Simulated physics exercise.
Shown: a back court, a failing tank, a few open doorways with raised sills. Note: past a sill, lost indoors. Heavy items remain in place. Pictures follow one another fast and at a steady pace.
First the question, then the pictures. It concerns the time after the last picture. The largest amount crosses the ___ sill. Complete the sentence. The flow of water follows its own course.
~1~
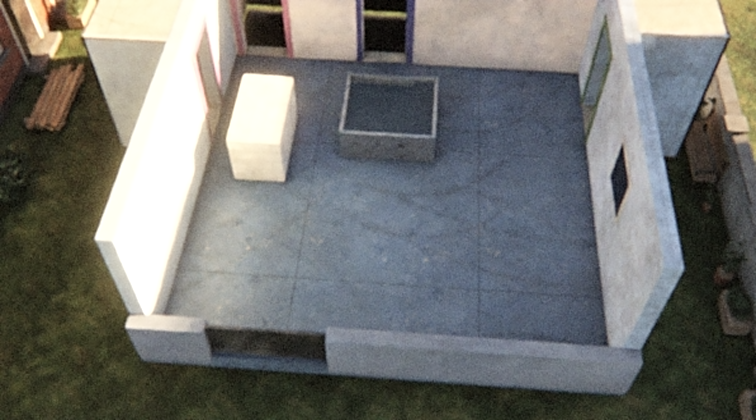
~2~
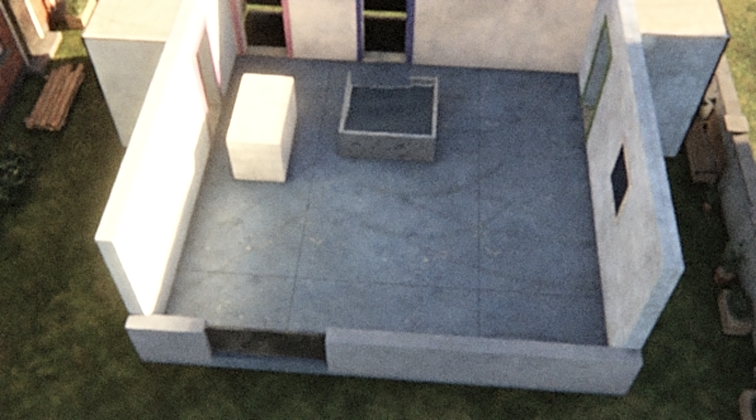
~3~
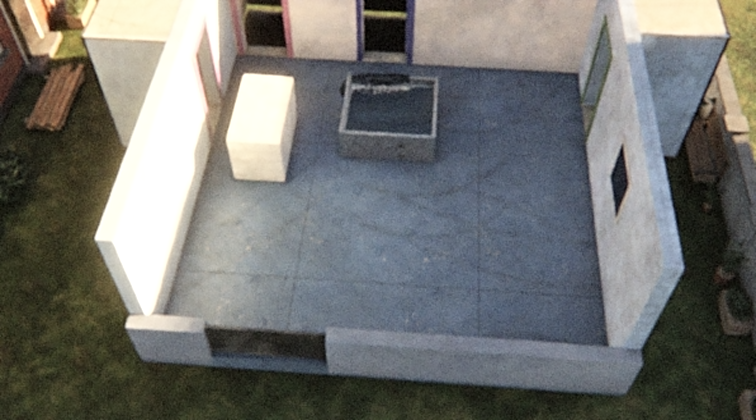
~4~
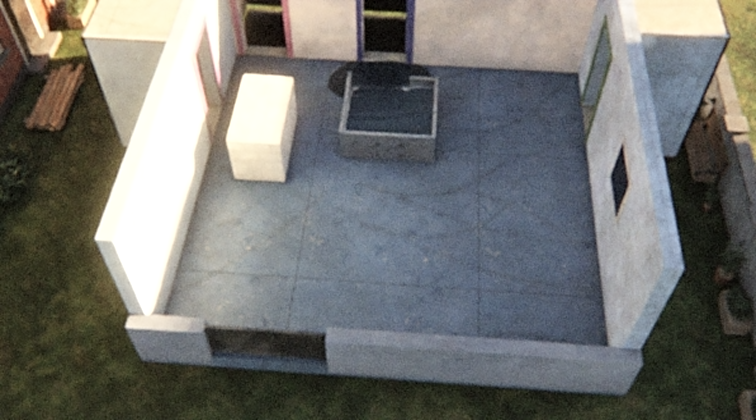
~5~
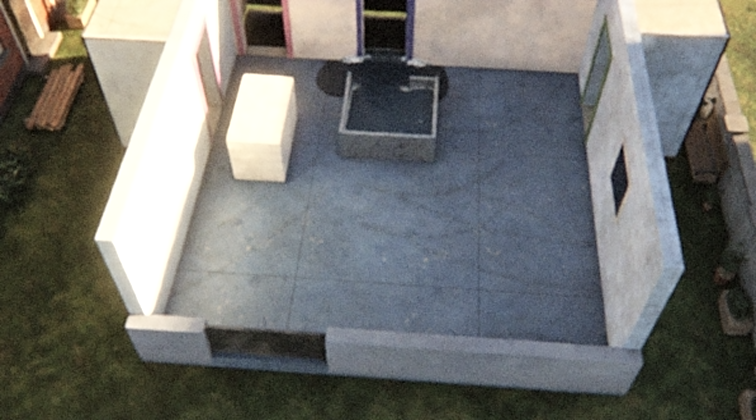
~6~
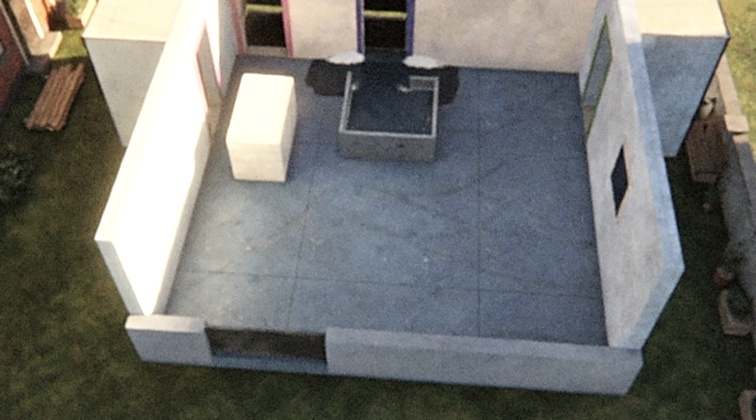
The largest amount crosses the blue sill.
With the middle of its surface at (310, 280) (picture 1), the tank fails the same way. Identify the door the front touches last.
It is the green one.
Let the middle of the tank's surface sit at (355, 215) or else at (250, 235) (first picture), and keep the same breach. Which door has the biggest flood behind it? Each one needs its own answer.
Taking the two tries in turn: The door marked blue, then the one in pink.
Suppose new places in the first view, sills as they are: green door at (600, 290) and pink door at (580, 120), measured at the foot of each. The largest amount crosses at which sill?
Answer: The one in blue.
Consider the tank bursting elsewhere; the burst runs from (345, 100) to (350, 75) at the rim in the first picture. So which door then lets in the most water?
Most of it gets in at the pink one.
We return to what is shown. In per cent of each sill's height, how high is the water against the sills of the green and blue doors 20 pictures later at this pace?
Close to 120 per cent for the first one and close to 260 per cent for the second.
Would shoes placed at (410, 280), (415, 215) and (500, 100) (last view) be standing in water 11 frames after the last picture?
In turn: Dry, not flooded, awash.
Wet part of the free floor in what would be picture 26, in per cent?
It comes to roughly 25 in a hundred.
A moment on, water covers 10 % of the floor; purple door not reached, green door not reached, blue door a lot in, pink door wet at the sill, nothing in.
Next, water covers 15 % of the floor; purple door not reached, green door not reached, blue door a lot in, pink door wet at the sill, nothing in.
Then, water covers 25 % of the floor; purple door wet at the sill, nothing in, green door wet at the sill, nothing in, blue door a lot in, pink door a trickle in.
Later, water covers 40 % of the floor; purple door a trickle in, green door a trickle in, blue door a lot in, pink door some in.
In the end, water covers 55 % of the floor; purple door a trickle in, green door a trickle in, blue door a lot in, pink door some in; the blue door has let in the most.
